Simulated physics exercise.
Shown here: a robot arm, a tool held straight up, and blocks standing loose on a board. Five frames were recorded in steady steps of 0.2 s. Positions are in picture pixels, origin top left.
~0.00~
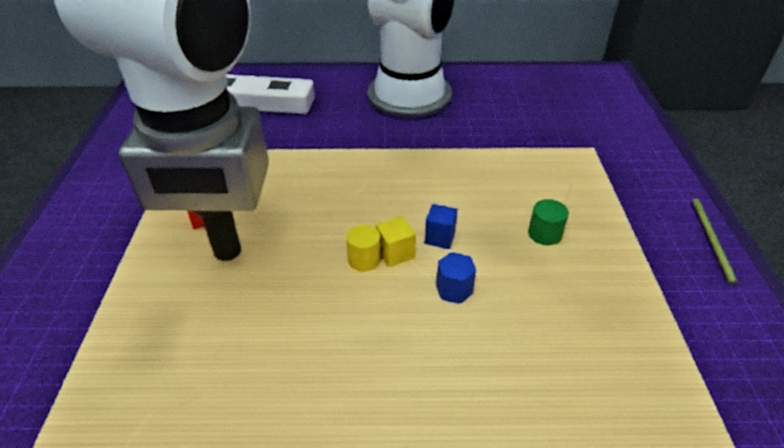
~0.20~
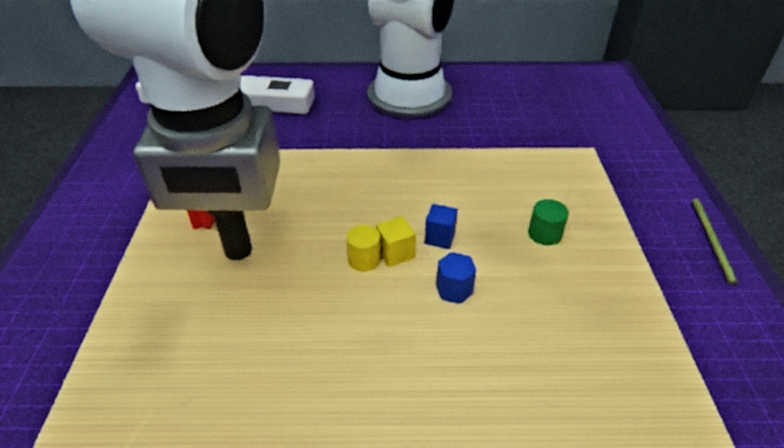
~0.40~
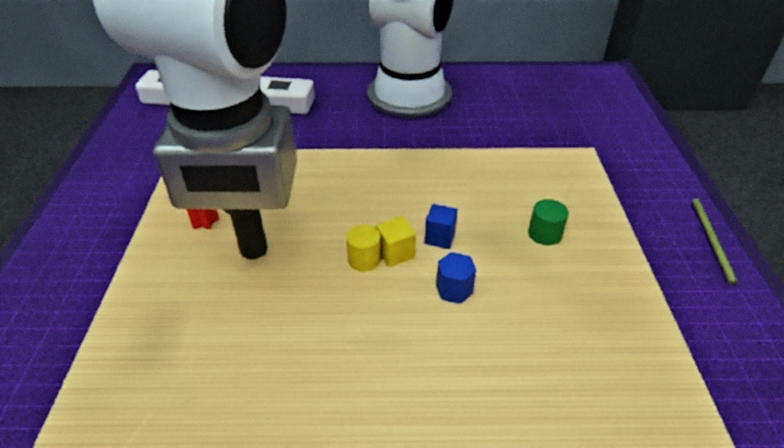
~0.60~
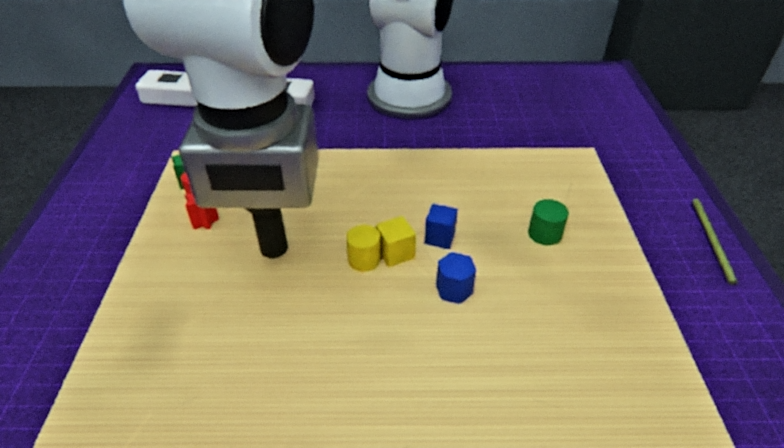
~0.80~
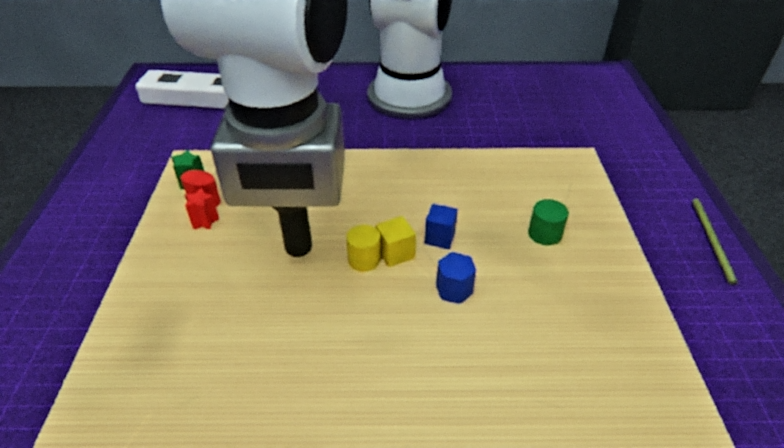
A robot arm with a white body and grey gripper head holds a black peg upright over a pale wooden board on a purple table, seen from above at the front. Yellow and blue blocks sit near the middle, a green cylinder to the right, and red and green pieces at the upper left. The arm slides the peg steadily rightward toward the yellow blocks, uncovering the left pieces, while the blocks and camera stay still.
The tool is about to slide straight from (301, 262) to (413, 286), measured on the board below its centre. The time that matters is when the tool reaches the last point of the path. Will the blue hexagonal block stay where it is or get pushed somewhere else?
It is left in place.
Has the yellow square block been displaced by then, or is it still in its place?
That block slides.
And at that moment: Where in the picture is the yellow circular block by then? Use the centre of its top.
(387, 233)
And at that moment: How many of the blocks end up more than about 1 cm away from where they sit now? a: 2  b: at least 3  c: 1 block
Letter a.
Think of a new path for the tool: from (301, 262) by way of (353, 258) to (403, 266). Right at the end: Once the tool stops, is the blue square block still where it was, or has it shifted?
Answer: Moved.
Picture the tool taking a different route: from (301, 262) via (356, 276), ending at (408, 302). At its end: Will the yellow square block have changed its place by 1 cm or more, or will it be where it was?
The block you're asking about gets moved.
What follows on the original path. One third of the way, tool (336, 256); nothing pushed yet.
Two thirds of the way, tool (374, 264); yellow circular block (386, 233); yellow square block (414, 221); blue square block (445, 213).
At the end, tool (414, 272); yellow circular block (387, 233); yellow square block (415, 221); blue square block (446, 212); blue hexagonal block in place.
